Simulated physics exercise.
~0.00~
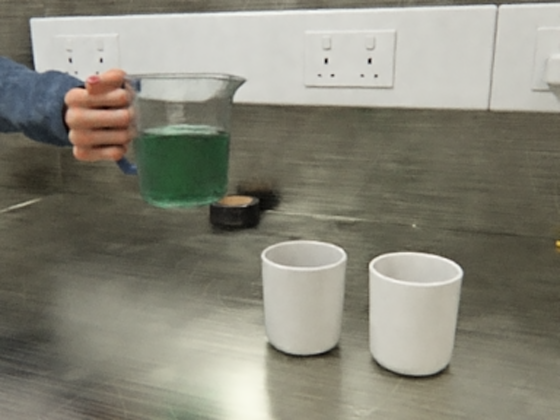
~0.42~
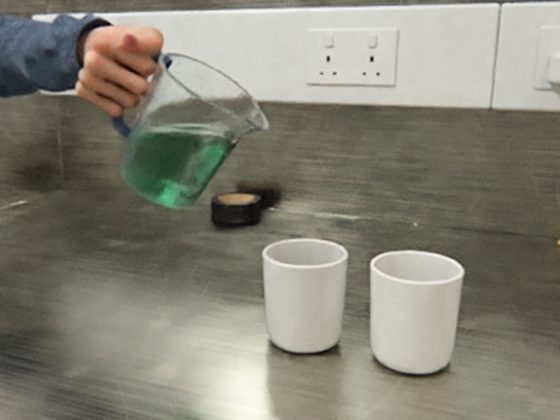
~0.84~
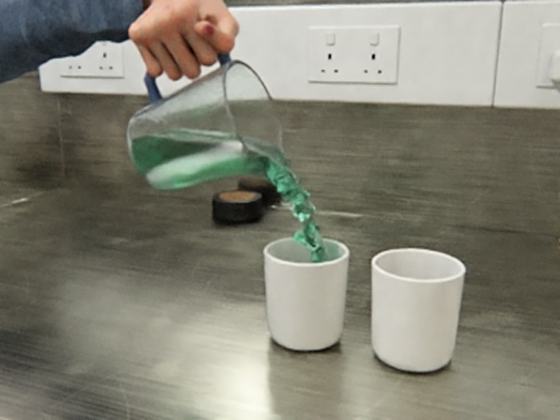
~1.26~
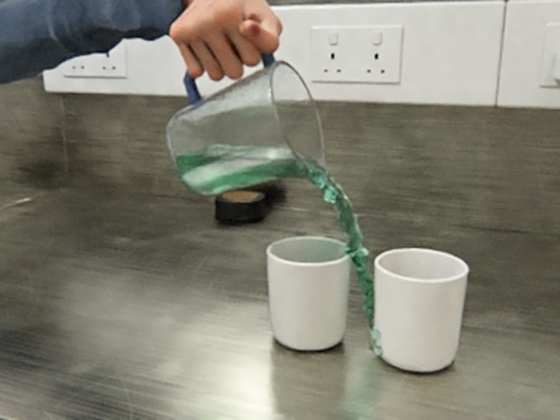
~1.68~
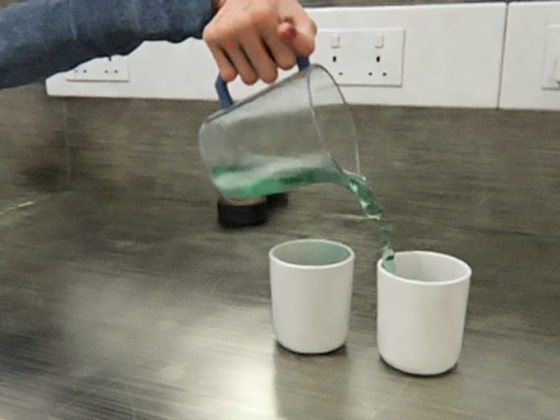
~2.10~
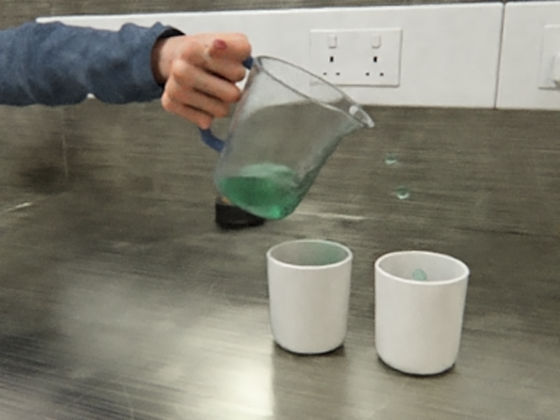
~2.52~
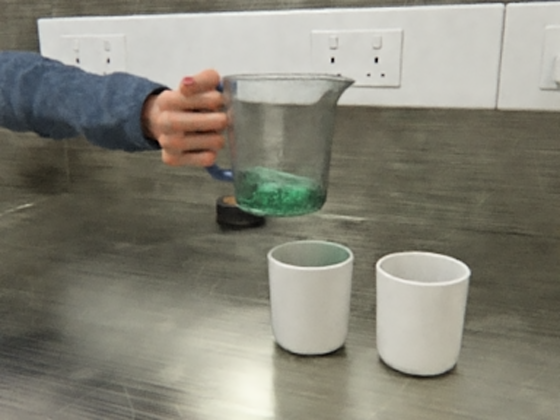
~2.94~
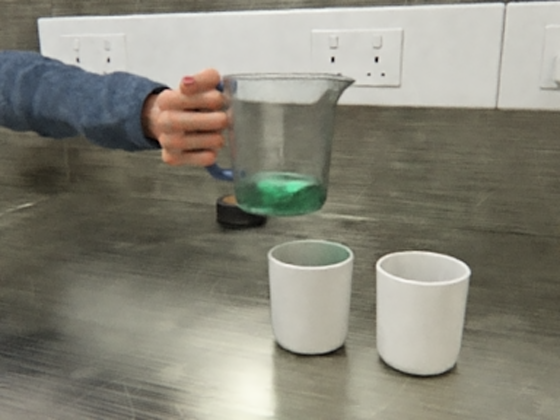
A hand in a blue sleeve holds a clear jug of green liquid to the left of two white mugs on a dark worktop. The hand tips the jug steeply, and a green stream falls into the left mug. Still pouring, the hand moves the jug to the right, so the stream passes over the gap between the mugs and then enters the right mug. The hand tilts the jug back, and a few last drops fall. At the end the jug is held upright and still above the mugs, with a little green liquid left in it.
